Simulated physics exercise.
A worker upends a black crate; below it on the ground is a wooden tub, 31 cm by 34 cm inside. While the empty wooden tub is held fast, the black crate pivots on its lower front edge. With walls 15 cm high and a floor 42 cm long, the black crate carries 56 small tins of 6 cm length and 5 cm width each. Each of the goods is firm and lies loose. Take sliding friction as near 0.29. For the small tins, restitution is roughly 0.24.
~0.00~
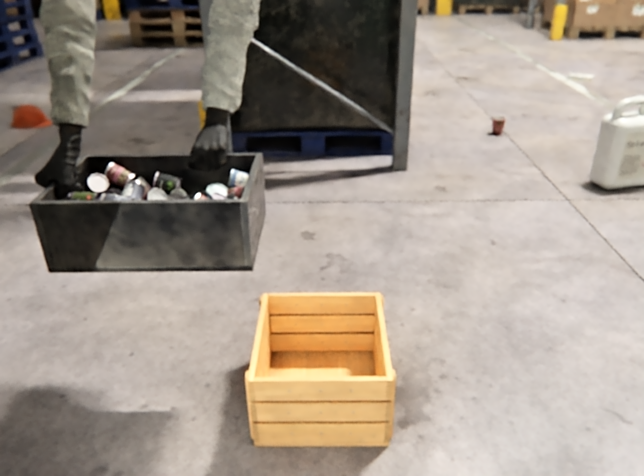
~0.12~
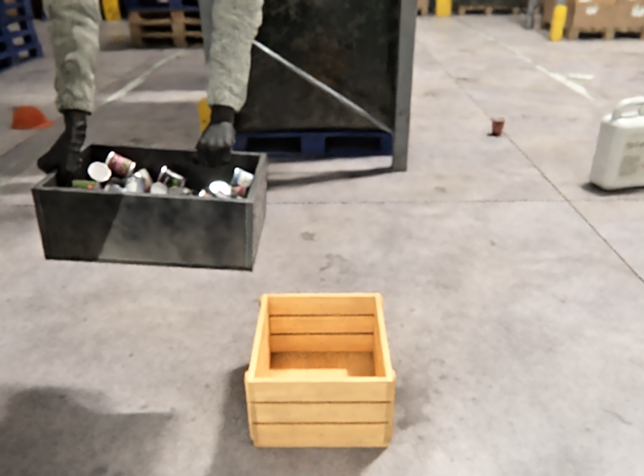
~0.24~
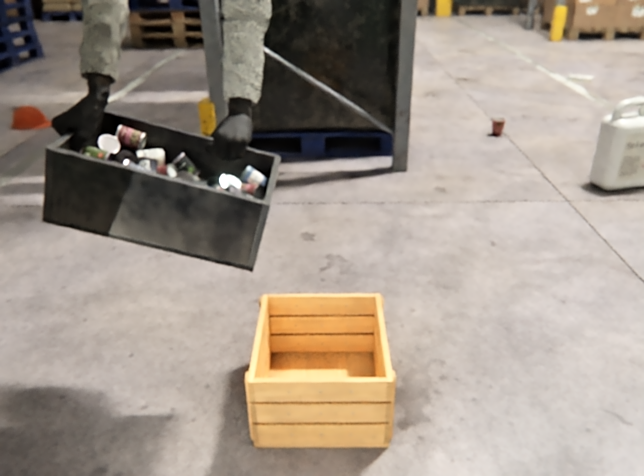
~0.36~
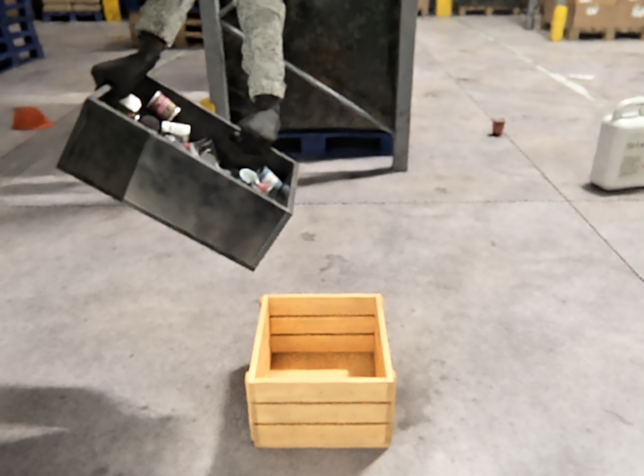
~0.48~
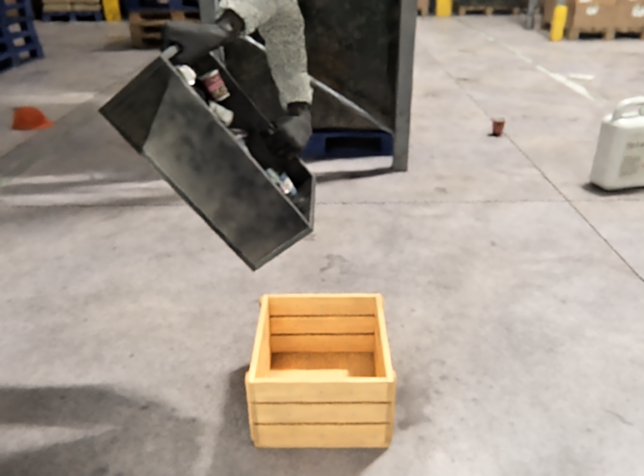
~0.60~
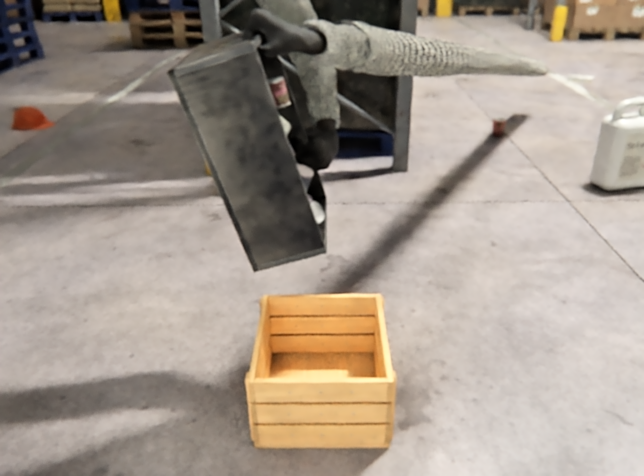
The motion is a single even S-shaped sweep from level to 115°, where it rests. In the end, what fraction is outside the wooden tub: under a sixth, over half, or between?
Outside share: Over one-half.
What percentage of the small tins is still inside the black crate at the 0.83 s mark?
Around 70 per cent of the load.
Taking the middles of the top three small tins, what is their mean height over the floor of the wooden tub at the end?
Roughly 3 cm.
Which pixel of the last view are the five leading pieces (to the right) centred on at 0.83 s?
Somewhere near pixel (404, 239).
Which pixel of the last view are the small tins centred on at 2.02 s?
Somewhere around (487, 381) in pixels.
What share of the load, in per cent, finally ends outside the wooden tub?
Share of items: Approx. 70 %.
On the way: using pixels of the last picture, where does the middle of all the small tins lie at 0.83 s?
I'd say close to (326, 213).
After 0.83 s, tilt 105°; 38 still in the black crate and 18 in the air.
After 1.11 s, tilt 115°; 9 still in the black crate, 4 in the wooden tub, 26 outside the wooden tub and 17 in the air.
After 1.51 s, tilt 115°; 16 in the wooden tub, 39 outside the wooden tub and 1 in the air.
Final count (at 2.02 s), 16 in the wooden tub and 40 outside the wooden tub. Asked share, 40 of 56, 71 per cent.
